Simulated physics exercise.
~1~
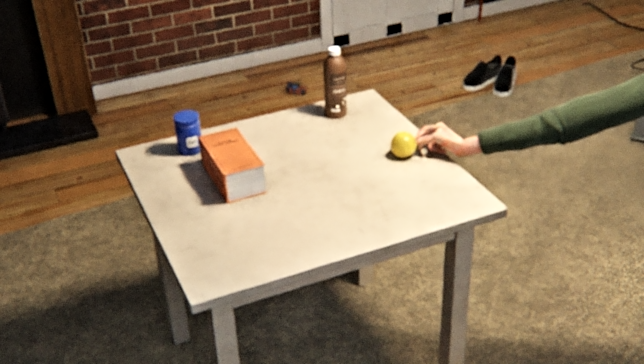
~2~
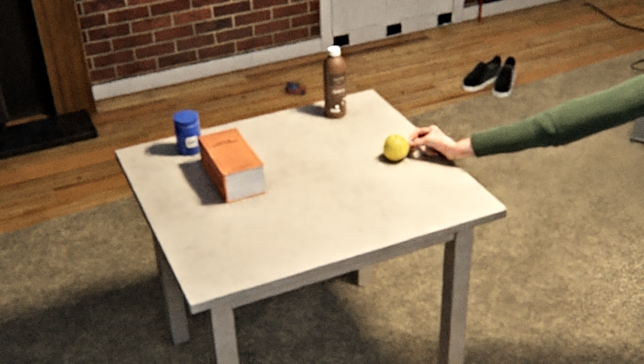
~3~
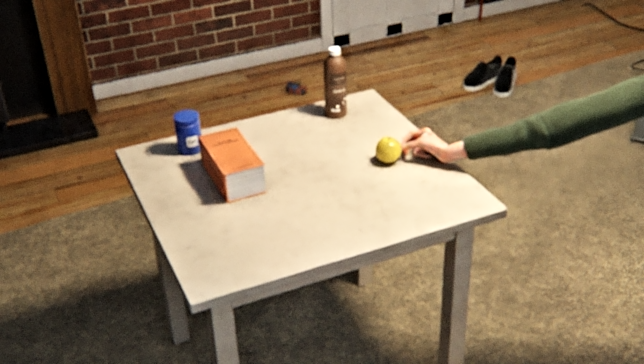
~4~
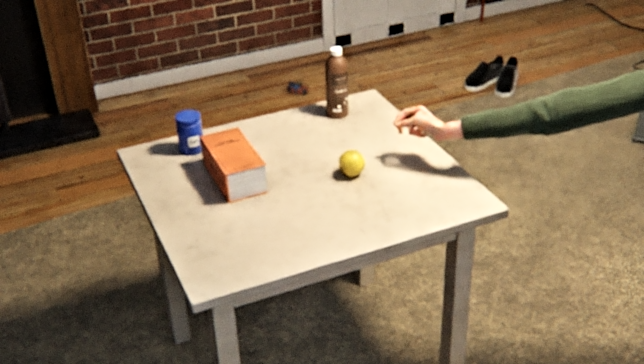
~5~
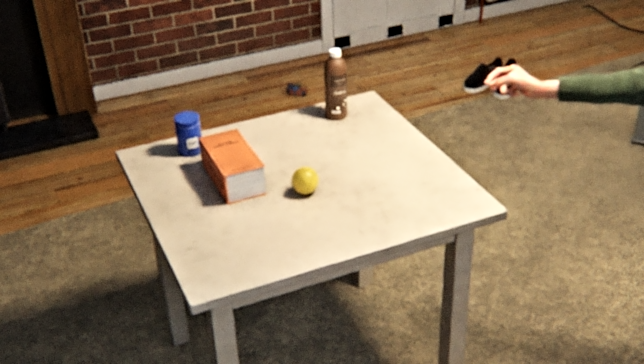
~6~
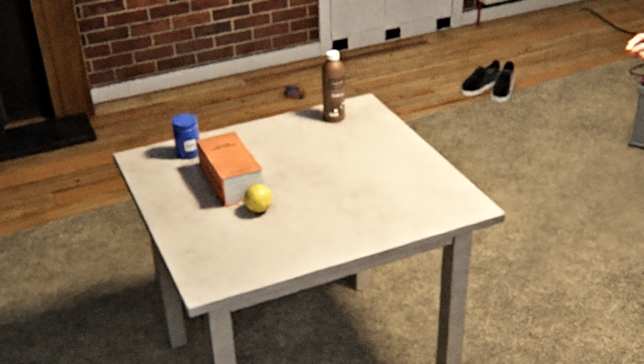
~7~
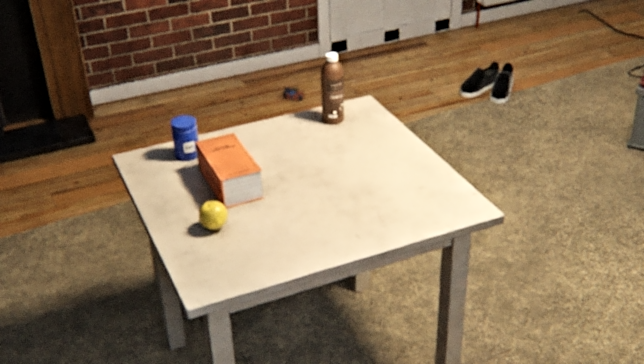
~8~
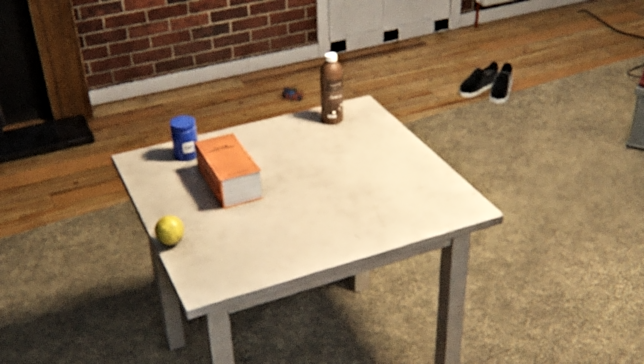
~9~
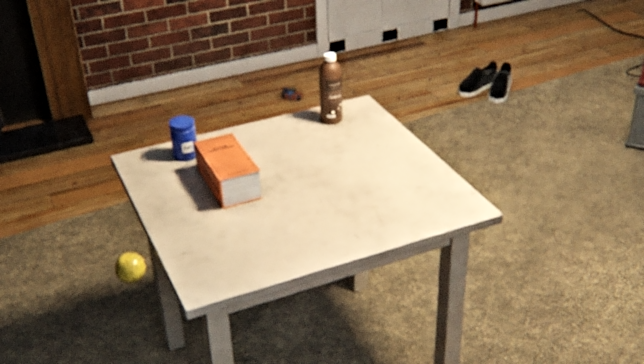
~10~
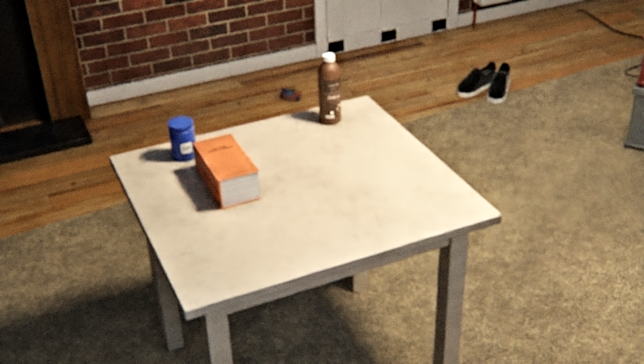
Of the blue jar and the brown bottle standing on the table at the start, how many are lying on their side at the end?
None of them are. The blue jar and the brown bottle are both still standing upright on the table at the end.
